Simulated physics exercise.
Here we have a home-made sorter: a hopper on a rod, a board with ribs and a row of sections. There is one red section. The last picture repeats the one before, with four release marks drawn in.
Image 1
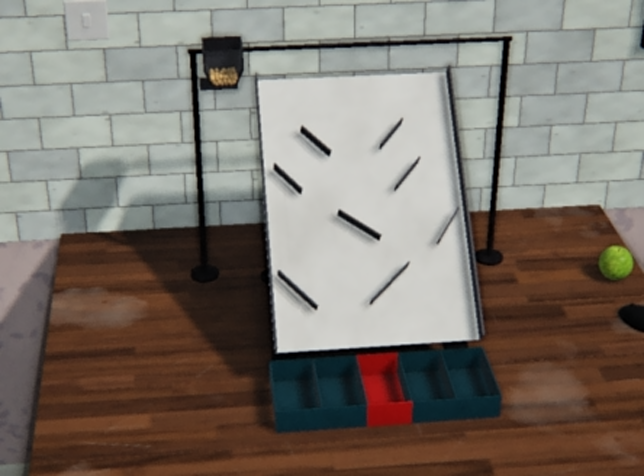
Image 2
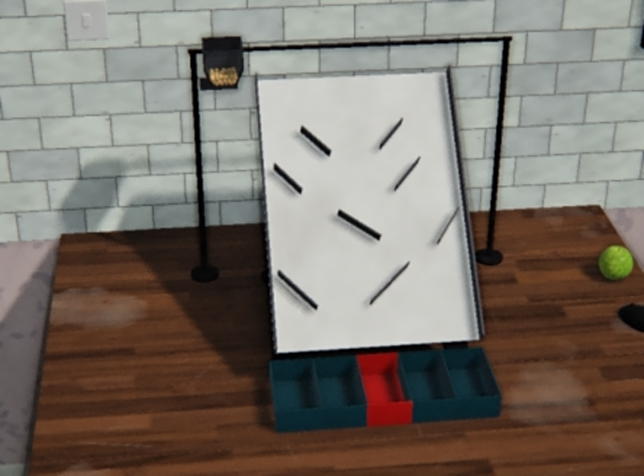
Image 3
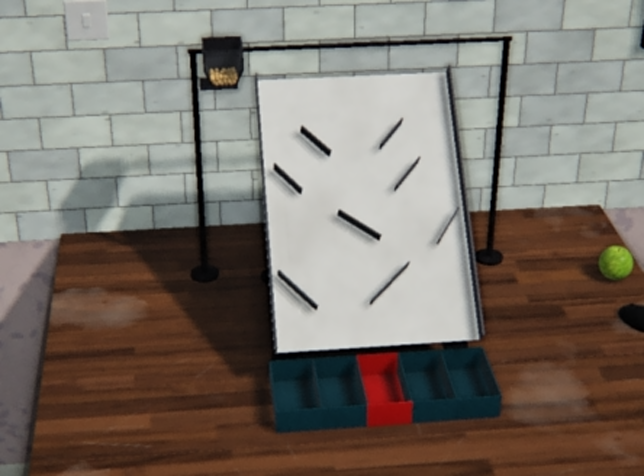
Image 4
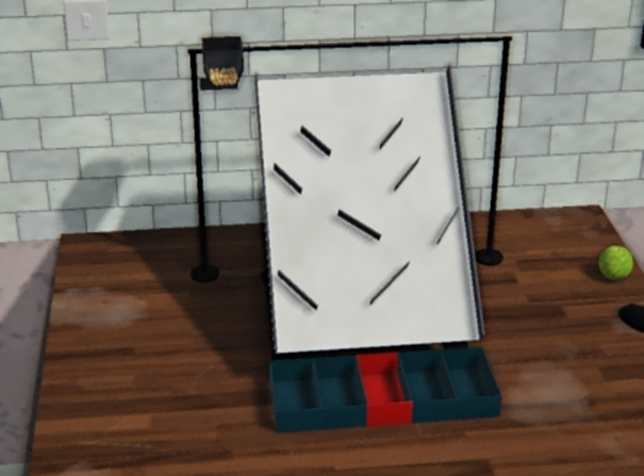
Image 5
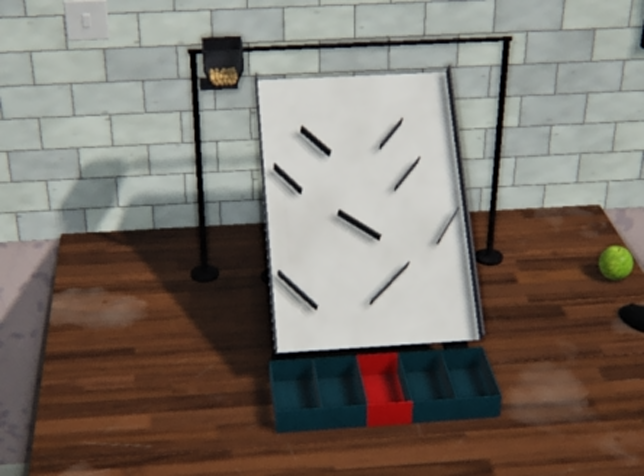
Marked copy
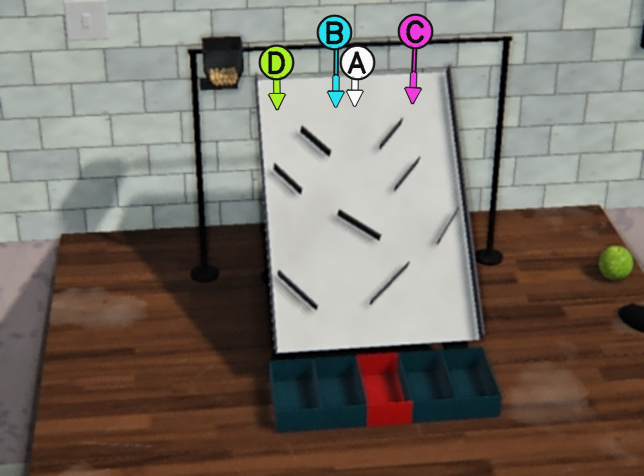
Nothing moves, and the camera holds still, looking slightly down at a wooden tabletop before a pale tiled wall. A small black hopper of tan pieces hangs at the left of a dark rod on two stands, above a leaning white board with dark slanted ribs. Below it sits a row of five sections, teal with a red middle one, while a green ball rests at right.
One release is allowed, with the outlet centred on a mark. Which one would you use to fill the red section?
Best: D.
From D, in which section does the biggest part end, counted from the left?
The second from the left.
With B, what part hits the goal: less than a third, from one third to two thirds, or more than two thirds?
It is less than a third.
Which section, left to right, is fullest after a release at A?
The second from the left.
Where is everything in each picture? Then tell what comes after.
The first frame shows hopper at (224, 77), dried chickpeas, door shut.
The second frame shows ribs (301, 125) to (331, 151), (381, 143) to (403, 118), (274, 163) to (302, 189).
The third frame shows ribs (397, 185) to (420, 157), (339, 209) to (382, 235), (440, 239) to (459, 207).
The fourth frame shows ribs (278, 270) to (318, 306), (372, 300) to (410, 261).
The fifth frame shows red section at (390, 413), number 3 of 5 from the left.
On the marked copy, mark A meets the board at (354, 100); mark B meets the board at (335, 101); mark C meets the board at (412, 97); mark D meets the board at (277, 103).
Choosing A, a small part in the red section, most in other sections, a small part held on the board.
Choosing B, a small part in the red section, most in other sections.
Choosing C, a small part in the red section, most in other sections, a stray few outside the box.
Choosing D, about a third in the red section, about two thirds in other sections, a stray few held on the board.
